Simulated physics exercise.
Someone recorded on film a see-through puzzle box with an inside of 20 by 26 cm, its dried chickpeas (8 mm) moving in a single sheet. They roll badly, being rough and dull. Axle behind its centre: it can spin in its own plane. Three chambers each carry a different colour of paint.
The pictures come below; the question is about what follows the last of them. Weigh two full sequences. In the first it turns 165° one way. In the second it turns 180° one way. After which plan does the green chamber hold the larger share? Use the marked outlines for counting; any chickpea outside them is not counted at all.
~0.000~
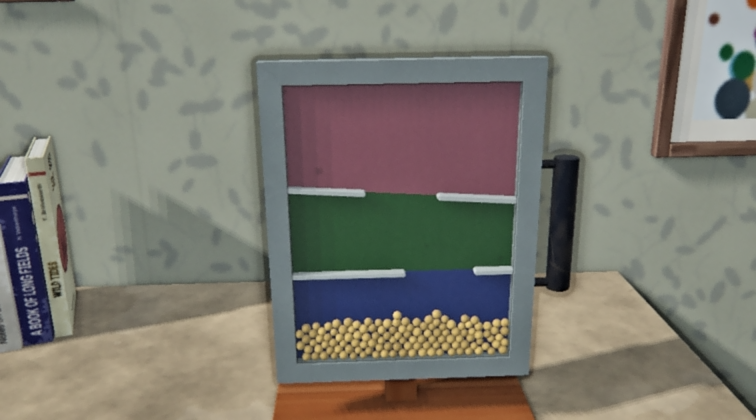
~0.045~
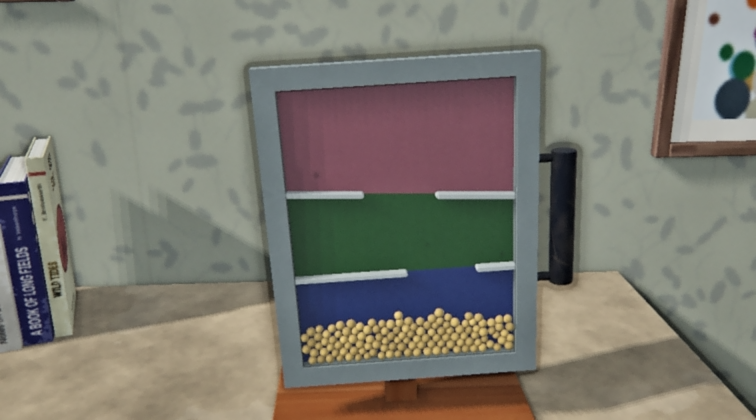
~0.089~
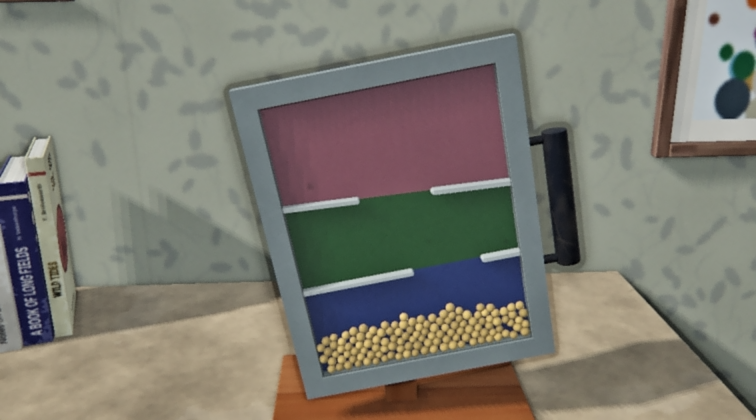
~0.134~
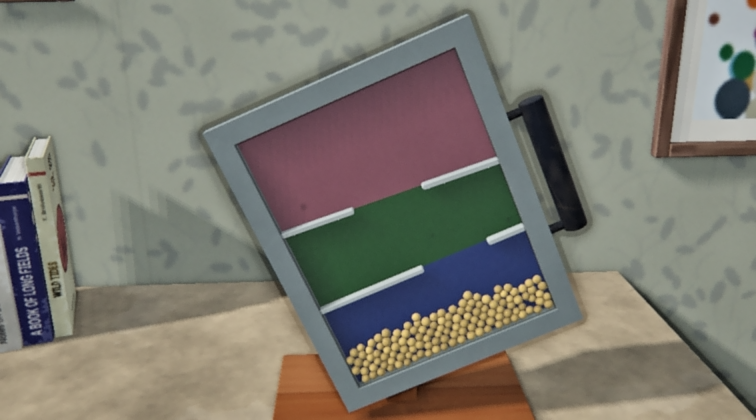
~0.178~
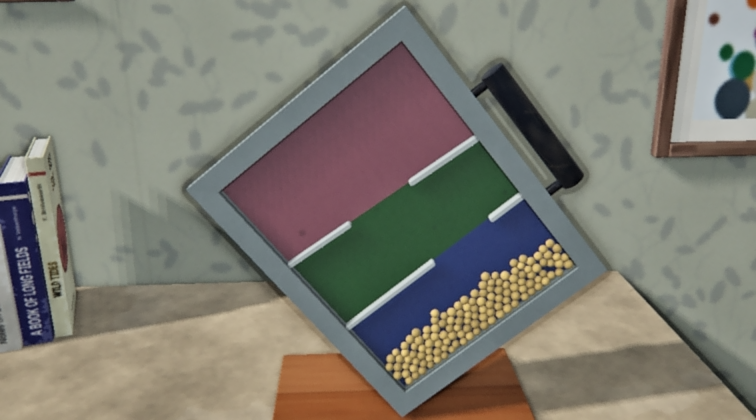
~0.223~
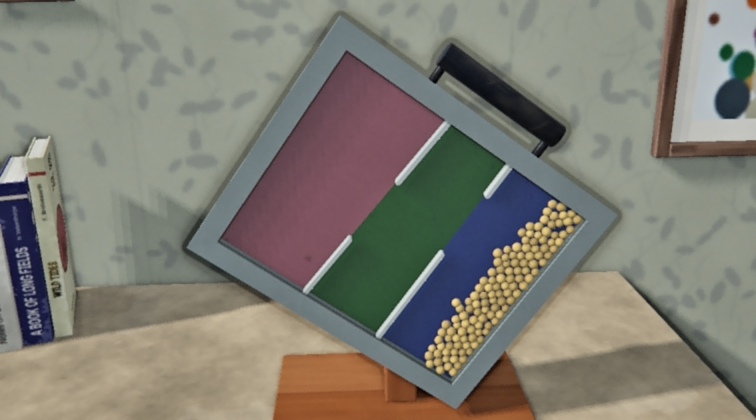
Selected: The closing option.
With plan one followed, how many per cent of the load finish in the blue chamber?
Around 70 in a hundred.
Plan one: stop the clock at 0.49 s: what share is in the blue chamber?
It works out at roughly 100 %.
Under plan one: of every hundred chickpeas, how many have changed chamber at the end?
I'd guess roughly 30 percent, give or take.
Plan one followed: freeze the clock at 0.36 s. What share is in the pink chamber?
The share there is close to 0 per cent.
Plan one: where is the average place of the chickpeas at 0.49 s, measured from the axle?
Offset: Approx. 8 cm right, 5 cm above.
Plan one. By 0.36 s, it stands 103° anticlockwise; the chickpeas' middle is 11 cm right of and level with the centre; blue 100 %.
By 0.49 s, it stands 148° anticlockwise; the chickpeas' middle is 8 cm right of and 5 cm above the centre; blue 100 %.
By 0.61 s, it stands 165° anticlockwise; the chickpeas' middle is 5 cm right of and 6 cm above the centre; blue 90 %, green 10 %.
All still by 1.9 s, it stands 165° anticlockwise; pink 30 %, blue 70 %, green 0 %.
Plan two would end with pink 25 %, blue 55 %, green 25 %.
